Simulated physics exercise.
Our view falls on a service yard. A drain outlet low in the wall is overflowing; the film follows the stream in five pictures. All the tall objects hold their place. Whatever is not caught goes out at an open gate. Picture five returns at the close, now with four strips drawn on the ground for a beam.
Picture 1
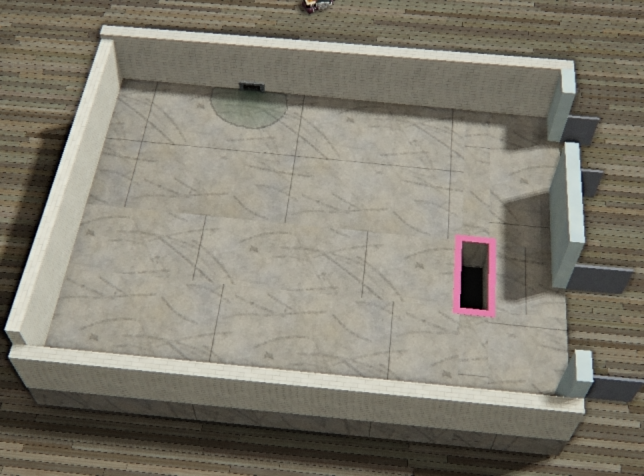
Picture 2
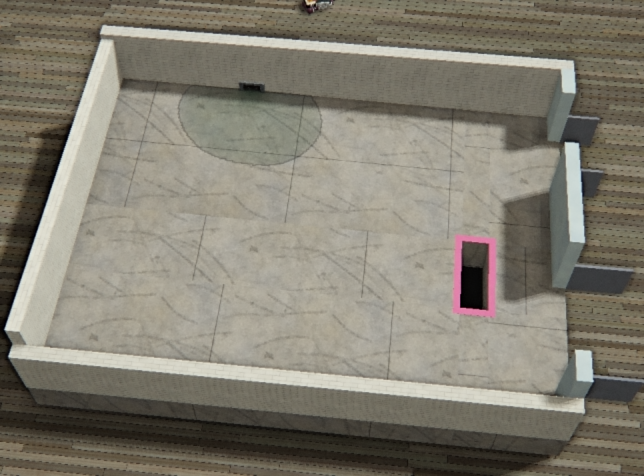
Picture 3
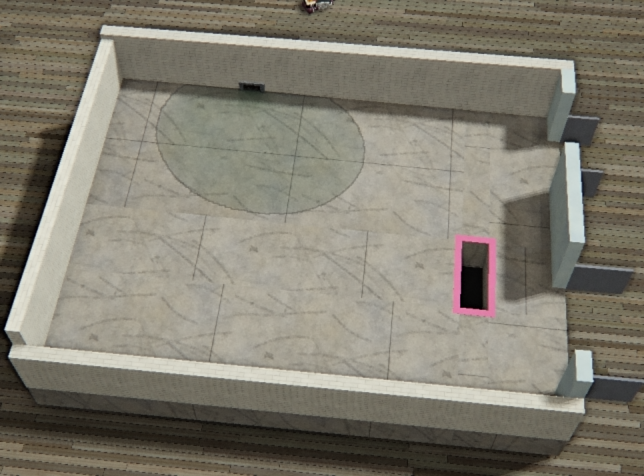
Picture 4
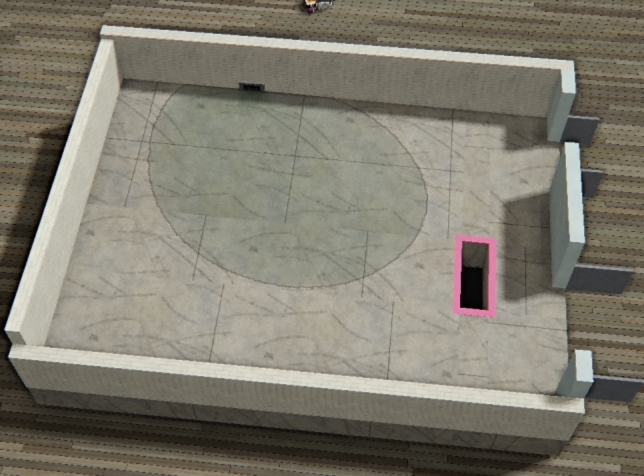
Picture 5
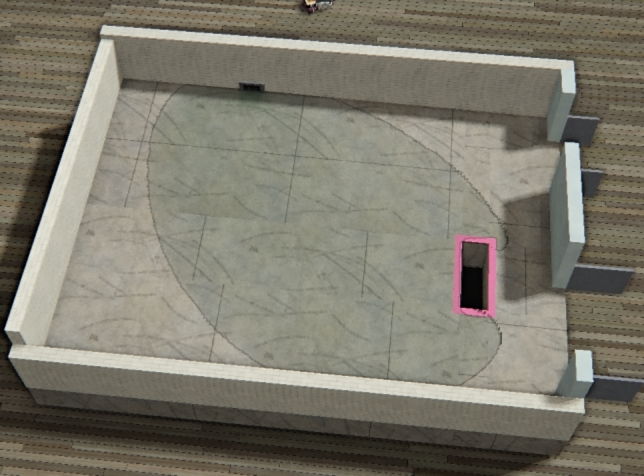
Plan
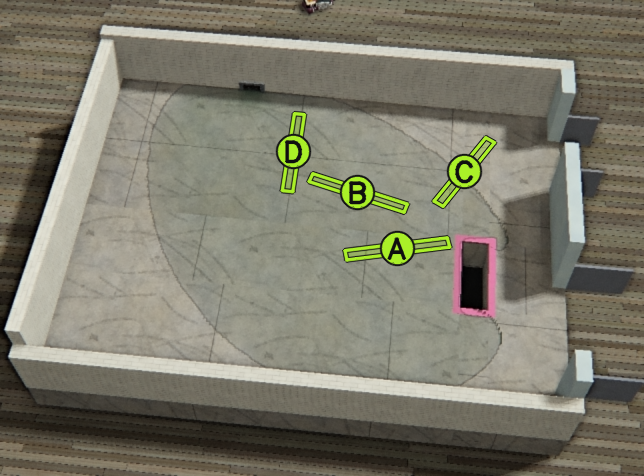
A thin greenish sheet of water spreading from the back wall across a walled yard, reaching the pink-edged drain pit.
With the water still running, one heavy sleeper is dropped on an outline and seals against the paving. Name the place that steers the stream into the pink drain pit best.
The best spot is C.
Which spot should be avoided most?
The answer is D.
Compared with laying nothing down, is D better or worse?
Worse.
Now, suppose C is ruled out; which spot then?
That would be B.
On the marked copy, A from (345, 255) to (448, 242); B from (310, 177) to (405, 208); C from (438, 203) to (490, 140); D from (287, 191) to (299, 114).
If A is chosen, about 14 % of the stream goes into the pink drain pit, about 86 % out by the gates.
If B is chosen, about 18 % of the stream goes into the pink drain pit, about 81 % out by the gates.
If C is chosen, about 28 % of the stream goes into the pink drain pit, about 72 % out by the gates.
If D is chosen, about 7 % of the stream goes into the pink drain pit, about 93 % out by the gates.
